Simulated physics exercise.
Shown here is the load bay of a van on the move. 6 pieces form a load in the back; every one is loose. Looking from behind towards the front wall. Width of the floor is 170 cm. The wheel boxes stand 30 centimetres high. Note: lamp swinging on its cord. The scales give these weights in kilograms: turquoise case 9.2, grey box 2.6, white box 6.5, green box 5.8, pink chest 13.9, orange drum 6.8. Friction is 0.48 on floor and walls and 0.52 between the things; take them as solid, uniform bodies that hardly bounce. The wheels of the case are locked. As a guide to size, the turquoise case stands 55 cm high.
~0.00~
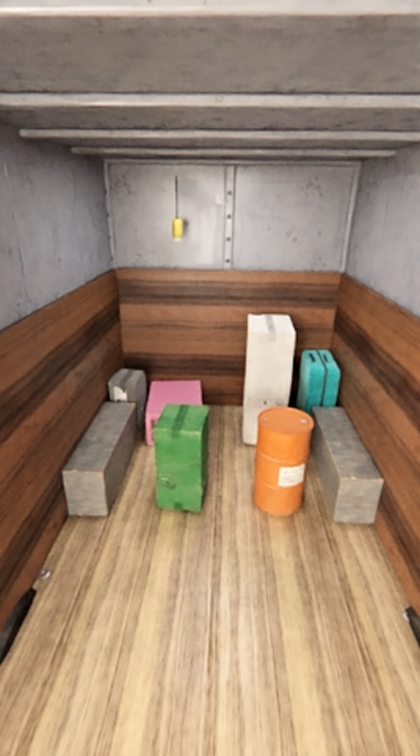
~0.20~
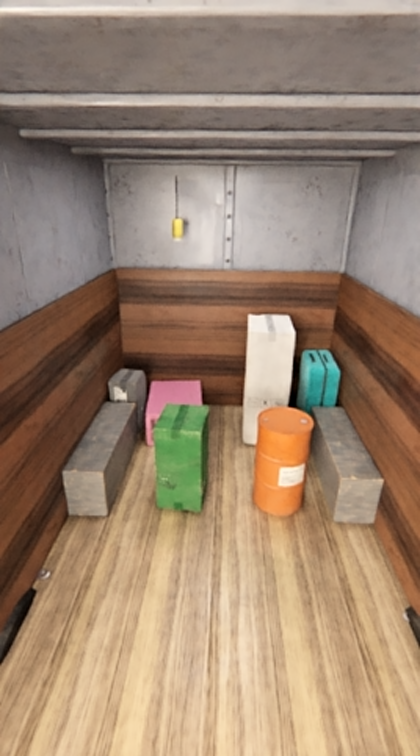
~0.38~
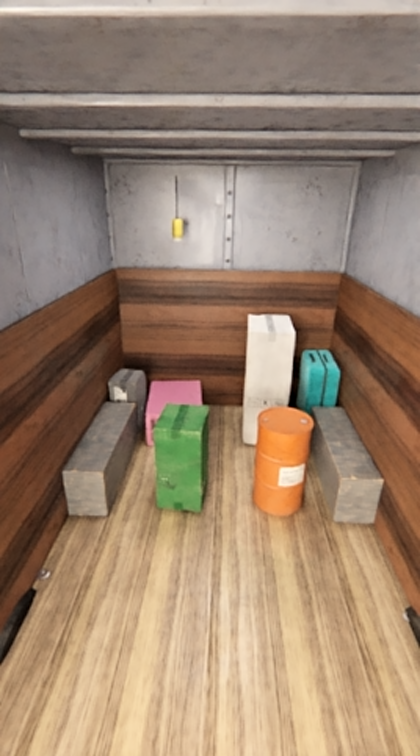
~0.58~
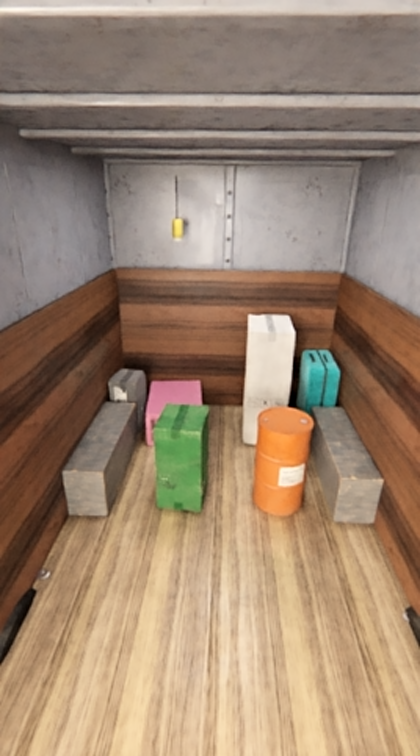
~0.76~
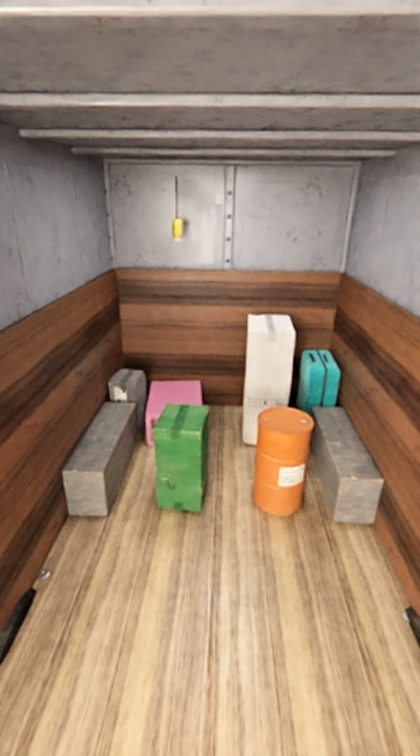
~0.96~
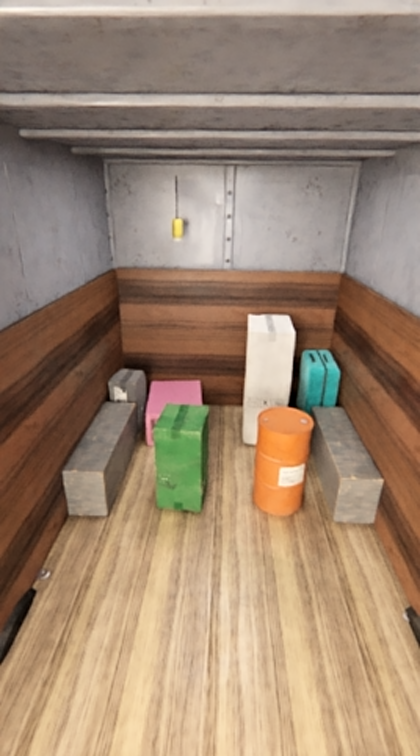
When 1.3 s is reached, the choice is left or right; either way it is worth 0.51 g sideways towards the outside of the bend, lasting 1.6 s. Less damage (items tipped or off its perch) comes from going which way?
Most likely the left fork keeps more in place.
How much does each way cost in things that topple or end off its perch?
Going left: 0; going right: 2.
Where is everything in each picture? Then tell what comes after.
The first picture shows no push; turquoise case (316, 391); grey box (129, 401).
The second picture shows force 0.36 g jolt; pink chest (176, 411); orange drum (281, 461).
The third picture shows force 0.11 g jolt; white box (266, 380); green box (183, 457).
The fourth picture shows force 0.07 g jolt; pink chest (176, 411); orange drum (281, 461).
The fifth picture shows no push; white box (266, 380); green box (183, 457).
The sixth picture shows no push; turquoise case (316, 391); grey box (129, 401).
Turning left. At 1.96 s, force 0.51 g right; grey box slid 6 cm near (137, 401); white box leaning 17°; green box slid 6 cm.
After 2.86 s, force 0.08 g right; grey box slid 34 cm near (173, 404); green box leaning 30°; white box leaning 17°.
After 3.86 s, no push; grey box slid 34 cm near (173, 404); pink chest slid 30 cm; green box leaning 4°.
At rest (5.6 s), not toppled but over 15 cm from the start, grey box, green box and pink chest; the other 3 in place, give or take 15 cm. In the last view, turquoise case near (318, 391), grey box near (173, 404).
Turning right instead, turquoise case and white box tipped over or off its perch, 2 of 6 in all.
